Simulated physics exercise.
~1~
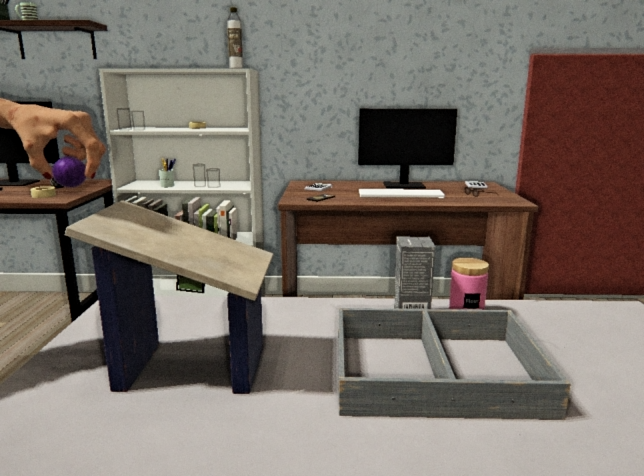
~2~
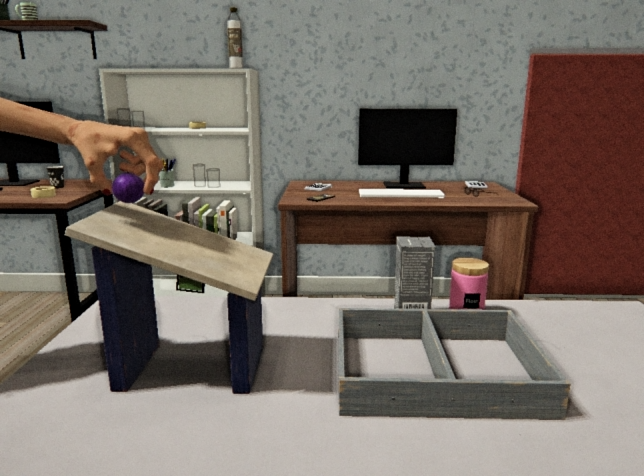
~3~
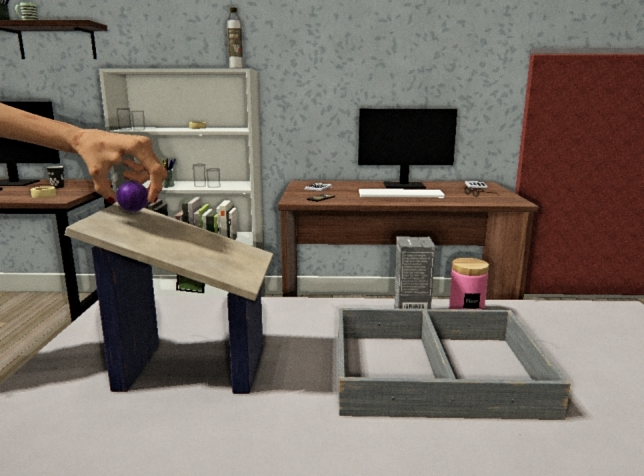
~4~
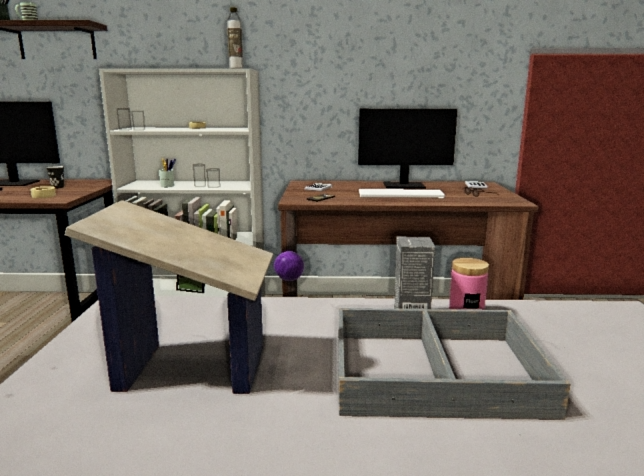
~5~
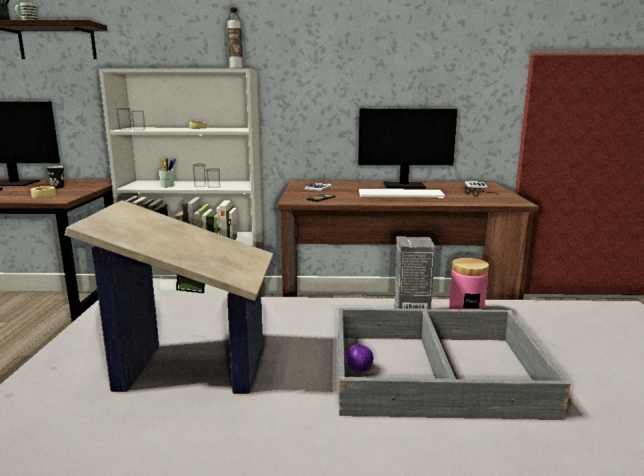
On a table, a hand releases a purple ball down a ramp into the tray's nearer bay.
